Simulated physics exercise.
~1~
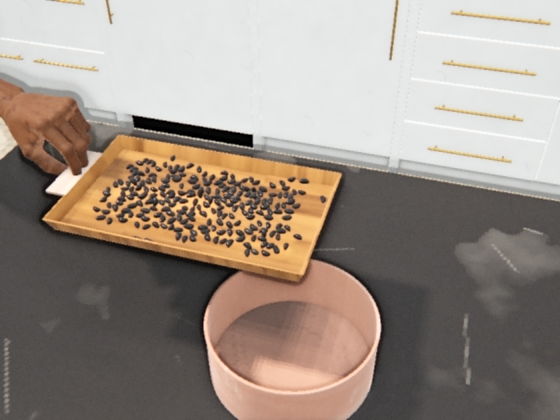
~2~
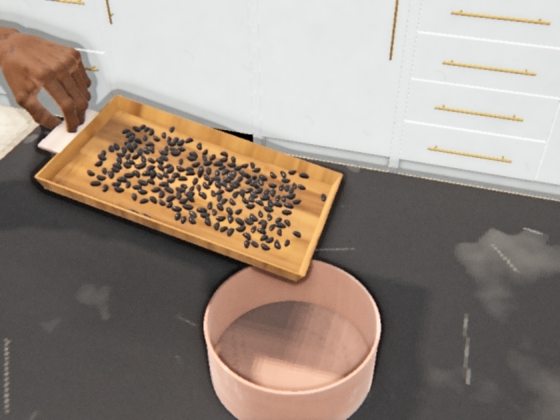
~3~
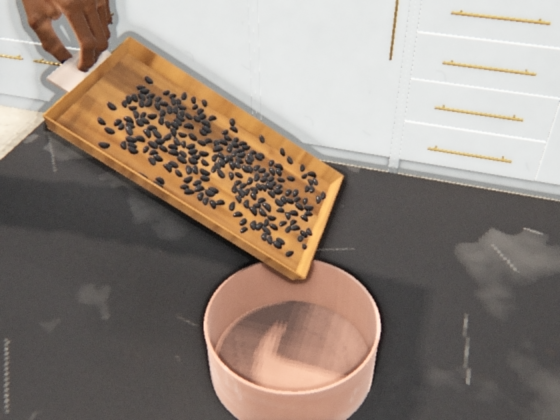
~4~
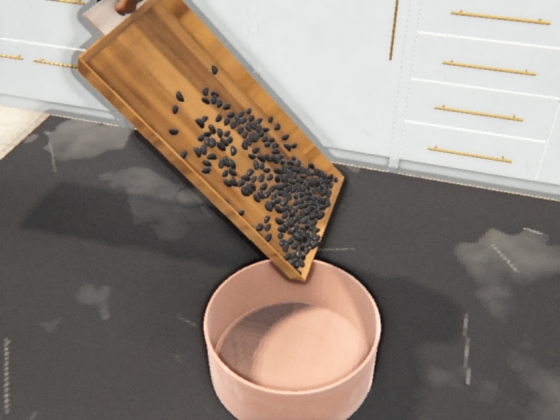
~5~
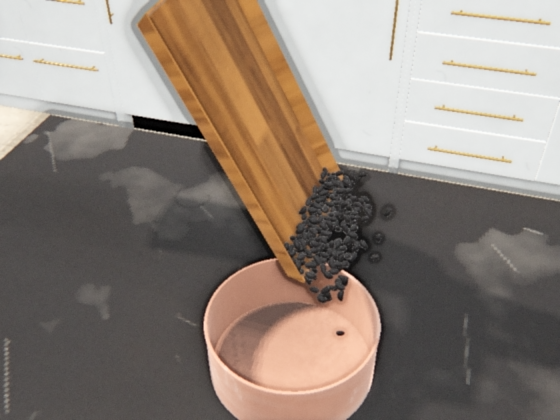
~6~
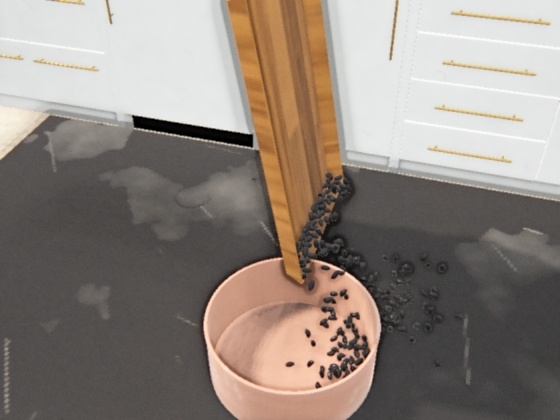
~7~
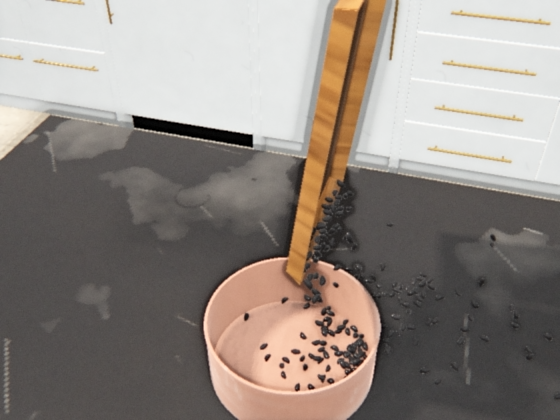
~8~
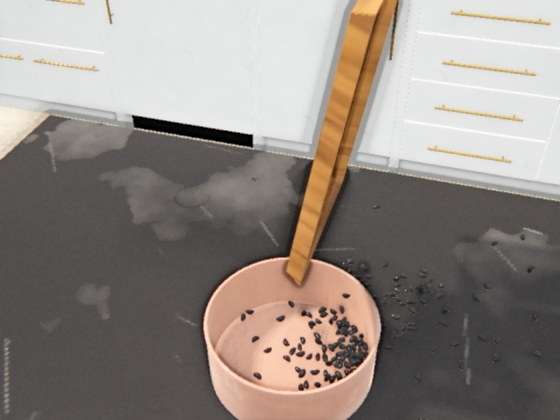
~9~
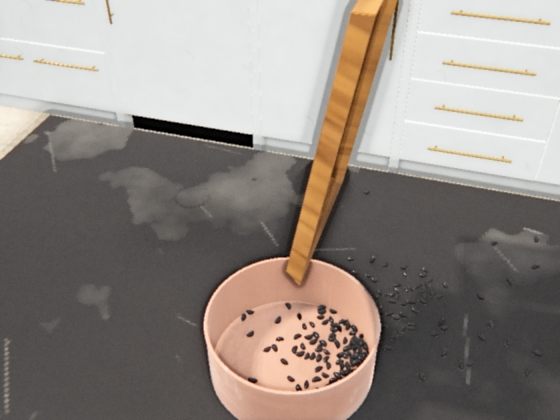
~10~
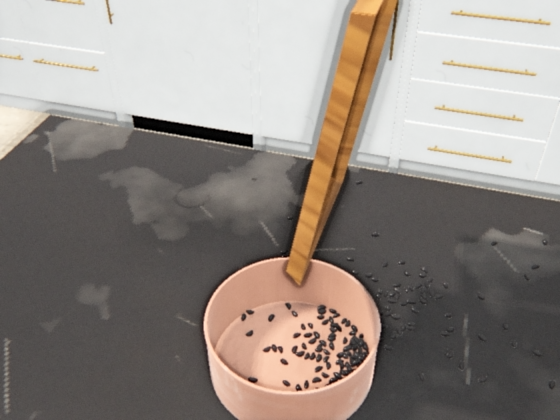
In this clip, a hand tilts a wooden tray of small black beans steeply over a pink pot on a dark countertop, and the beans slide off its lower corner, some landing in the pot and many scattering to its right, where they lie as the emptied tray stays upended.
